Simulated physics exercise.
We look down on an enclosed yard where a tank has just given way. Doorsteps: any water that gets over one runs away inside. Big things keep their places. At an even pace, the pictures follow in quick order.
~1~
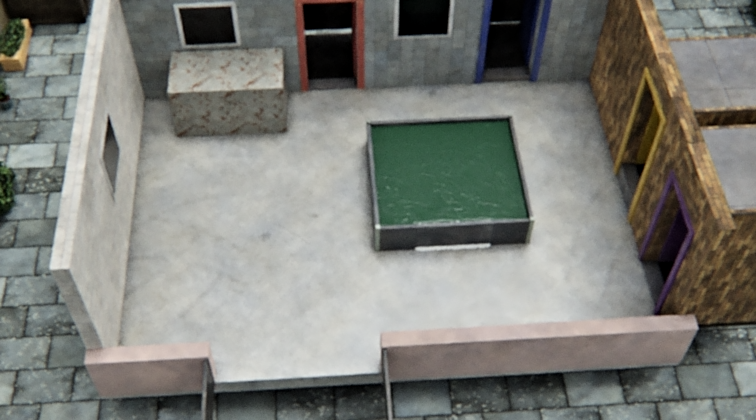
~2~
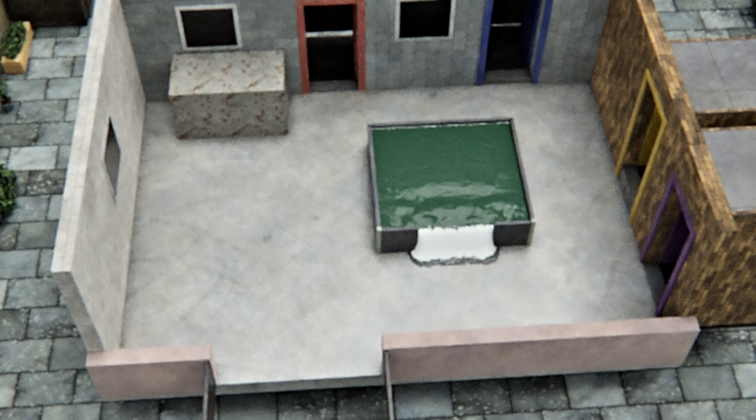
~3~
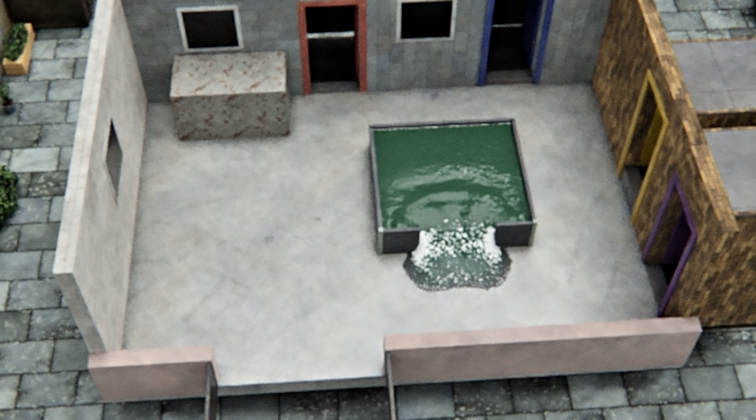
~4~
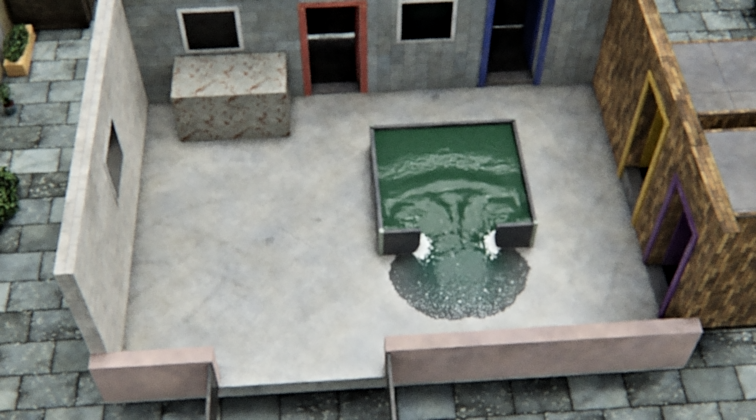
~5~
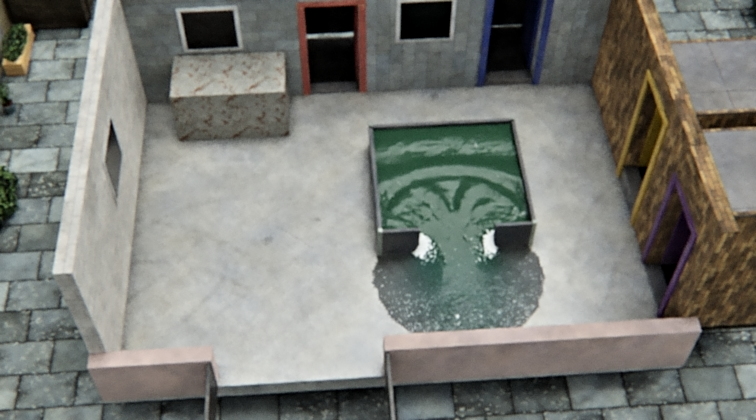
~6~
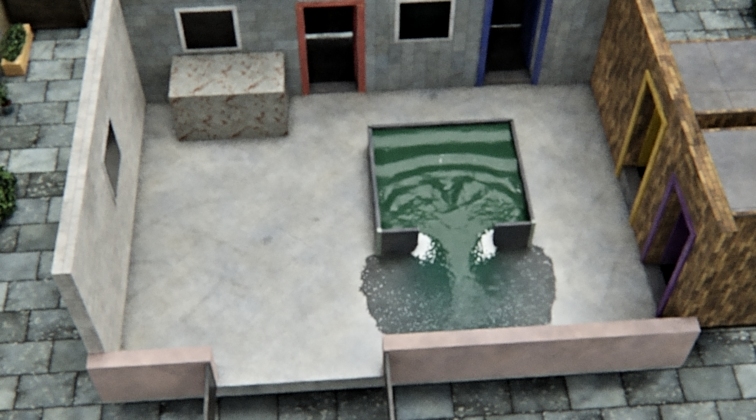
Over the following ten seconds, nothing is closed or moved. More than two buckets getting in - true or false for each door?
Yellow door: False; blue door: False; red door: False; purple door: True.
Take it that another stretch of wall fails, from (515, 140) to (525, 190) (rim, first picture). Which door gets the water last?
The red door.
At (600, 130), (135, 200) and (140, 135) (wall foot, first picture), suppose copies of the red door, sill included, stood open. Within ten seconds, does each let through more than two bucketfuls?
Falls short; falls short; falls short.
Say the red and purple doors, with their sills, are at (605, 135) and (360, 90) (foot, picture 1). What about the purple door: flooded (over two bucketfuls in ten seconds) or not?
As I see it, the purple door comes in lower.
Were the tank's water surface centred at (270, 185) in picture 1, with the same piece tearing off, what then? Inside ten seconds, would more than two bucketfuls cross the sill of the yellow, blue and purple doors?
As I see it, the yellow door stays within the limit, the blue door stays within the limit and the purple door stays within the limit.
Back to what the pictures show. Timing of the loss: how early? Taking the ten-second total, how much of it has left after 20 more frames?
Close to 30 per cent.
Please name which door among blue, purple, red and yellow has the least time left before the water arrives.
The purple-painted one.
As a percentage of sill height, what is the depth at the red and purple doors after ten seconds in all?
The first sits near 40 in a hundred and the second near 220 in a hundred.
A moment on, water covers 15 % of the floor; the yellow door not reached, the blue door not reached, the red door not reached, the purple door not reached.
Next, water covers 20 % of the floor; the yellow door not reached, the blue door not reached, the red door not reached, the purple door wet at the sill, nothing in.
Then, water covers 40 % of the floor; the yellow door wet at the sill, nothing in, the blue door not reached, the red door not reached, the purple door over two buckets in.
Later, water covers 65 % of the floor; the yellow door wet at the sill, nothing in, the blue door wet at the sill, nothing in, the red door not reached, the purple door far over two buckets in.
In the end, water covers 90 % of the floor; the yellow door wet at the sill, nothing in, the blue door wet at the sill, nothing in, the red door wet at the sill, nothing in, the purple door far over two buckets in.
